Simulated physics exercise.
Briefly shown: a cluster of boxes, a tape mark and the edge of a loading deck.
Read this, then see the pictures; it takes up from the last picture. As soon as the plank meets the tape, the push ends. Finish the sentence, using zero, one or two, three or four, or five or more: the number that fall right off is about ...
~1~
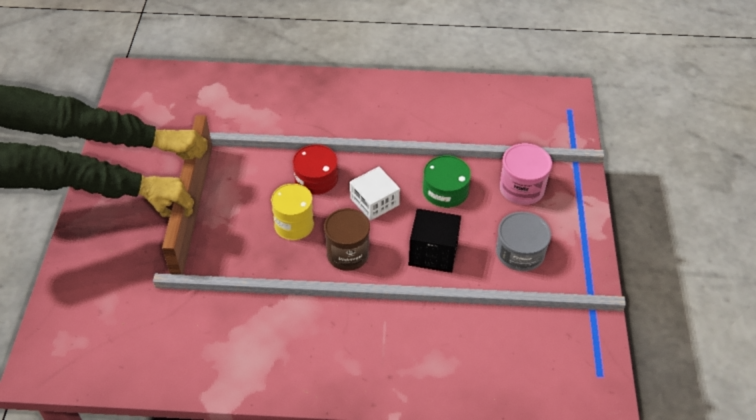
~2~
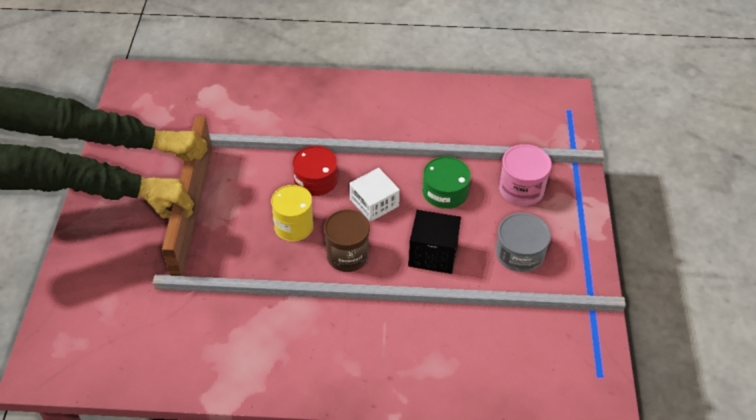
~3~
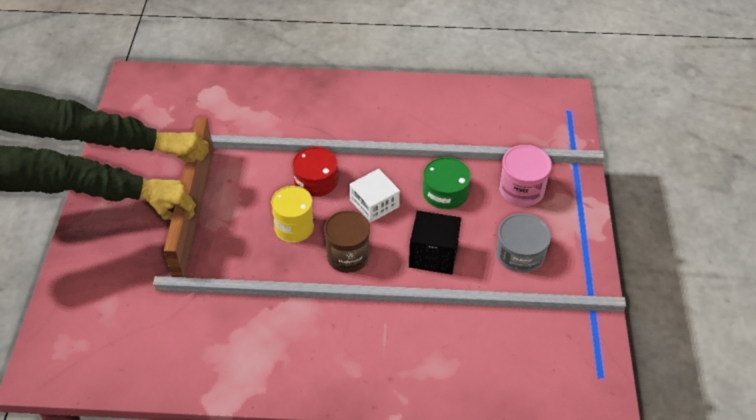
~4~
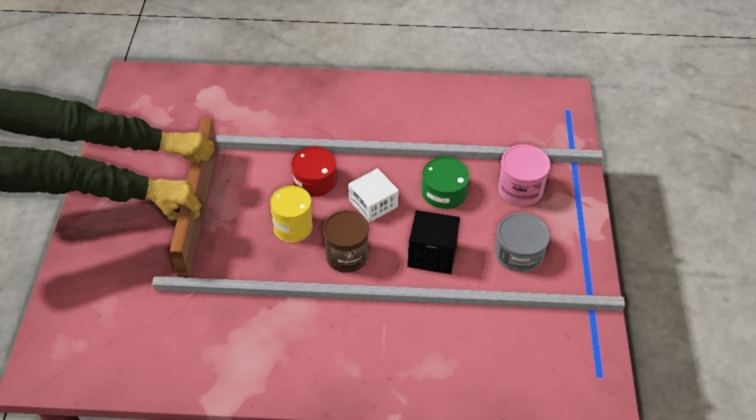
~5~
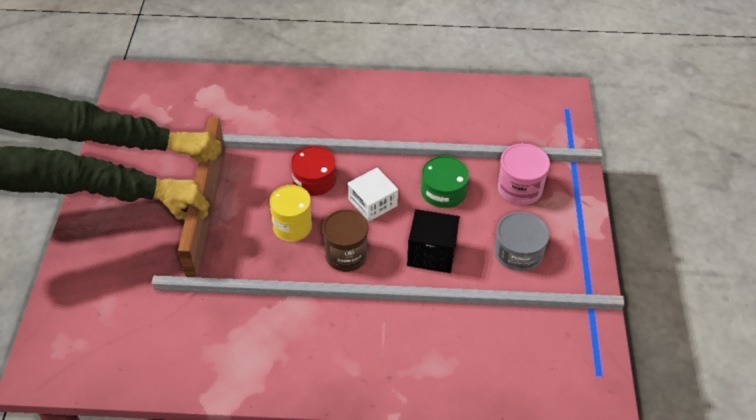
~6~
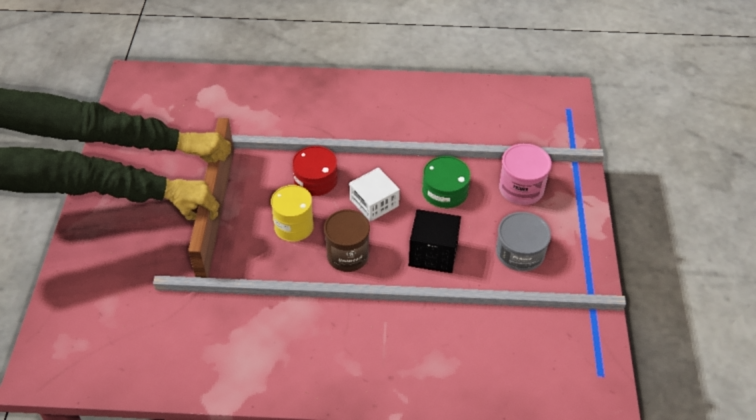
The number that fall right off is about five or more.
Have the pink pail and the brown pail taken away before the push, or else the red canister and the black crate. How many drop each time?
3 in the first case, 3 in the second.
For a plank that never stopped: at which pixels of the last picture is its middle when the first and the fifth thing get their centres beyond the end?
The first puts it near (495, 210), the next near (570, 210).
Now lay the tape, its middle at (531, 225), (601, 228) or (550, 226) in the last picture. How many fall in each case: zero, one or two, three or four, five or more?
Result per tape, in order - one or two / 5 or more / three to four.
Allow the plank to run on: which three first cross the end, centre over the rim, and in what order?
Pink pail, then grey pail, then green canister.
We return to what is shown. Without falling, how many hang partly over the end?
I count 3 overhanging.
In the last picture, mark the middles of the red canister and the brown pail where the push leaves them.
(601, 171) and (615, 258).
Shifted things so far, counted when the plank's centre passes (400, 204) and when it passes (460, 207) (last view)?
Up to then 6, and up to the other point 8.
Early on, none off yet; pink pail at rest near (524, 175); grey pail at rest near (522, 242); green canister at rest near (446, 182).
A while later, none off yet; pink pail travelled a little near (537, 176); grey pail travelled a little near (533, 240); green canister travelled about its own width near (489, 173).
Further along, none off yet; pink pail leaning a little near (627, 184); grey pail travelled well along near (618, 226); green canister travelled well along near (579, 174).
Finally, the number that fall off is five or more; lost, white crate, black crate, green canister, grey pail and pink pail.
